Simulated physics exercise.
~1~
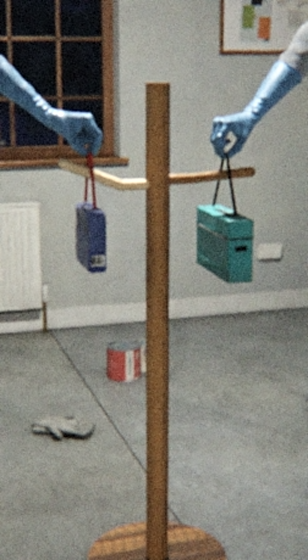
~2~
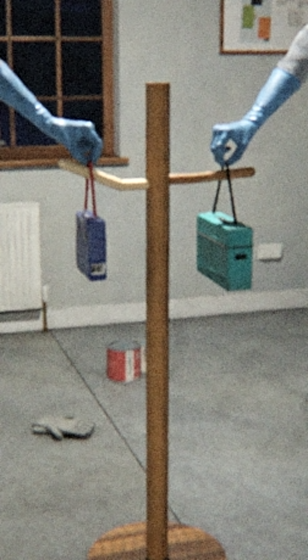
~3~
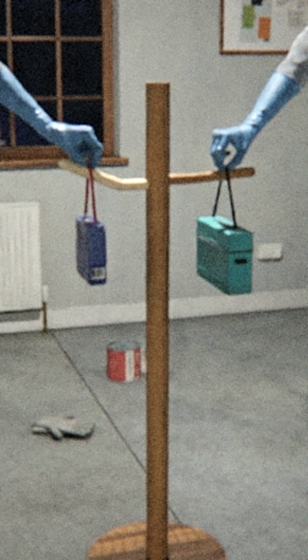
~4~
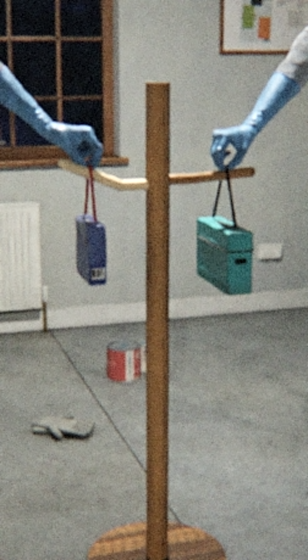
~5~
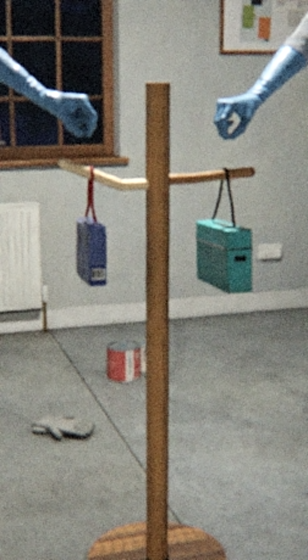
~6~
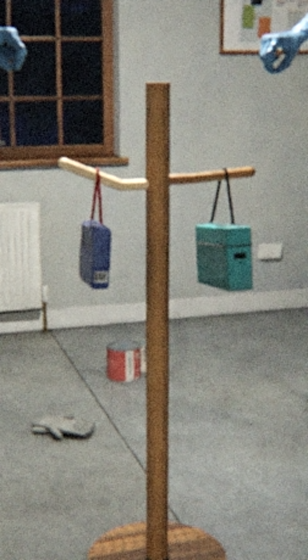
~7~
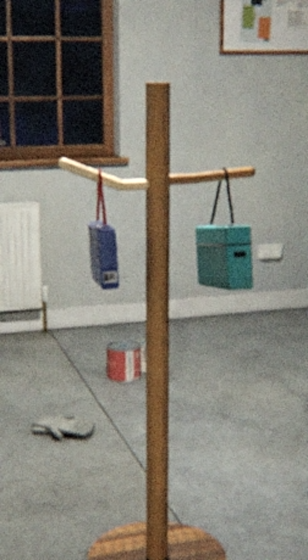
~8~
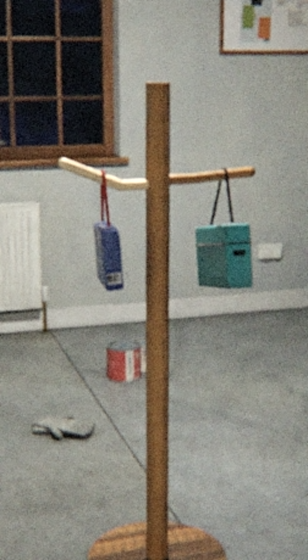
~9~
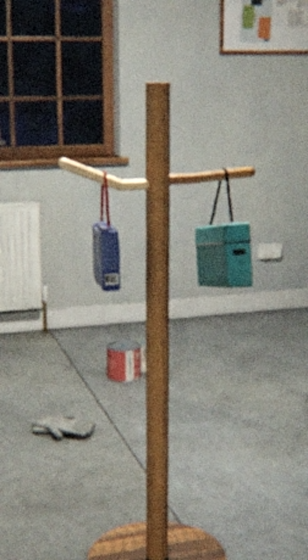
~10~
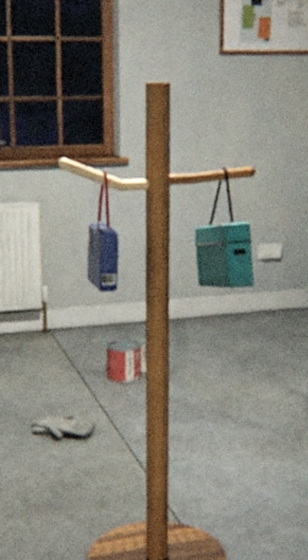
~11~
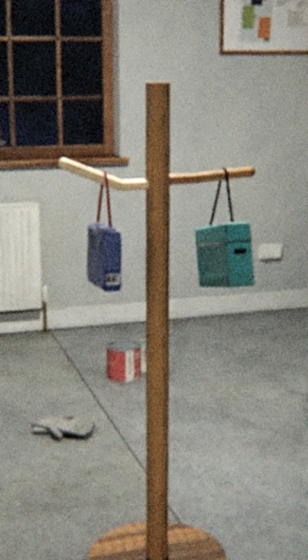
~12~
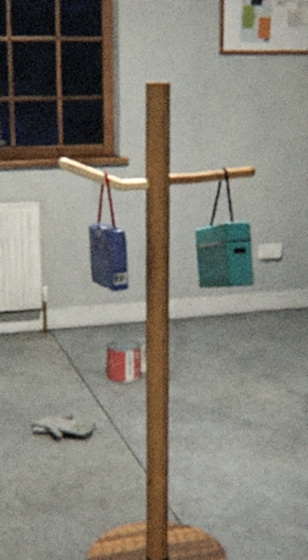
Blue-gloved hands lowering a blue pouch and a turquoise case onto a wooden stand's pegs, then withdrawing, leaving both hanging.
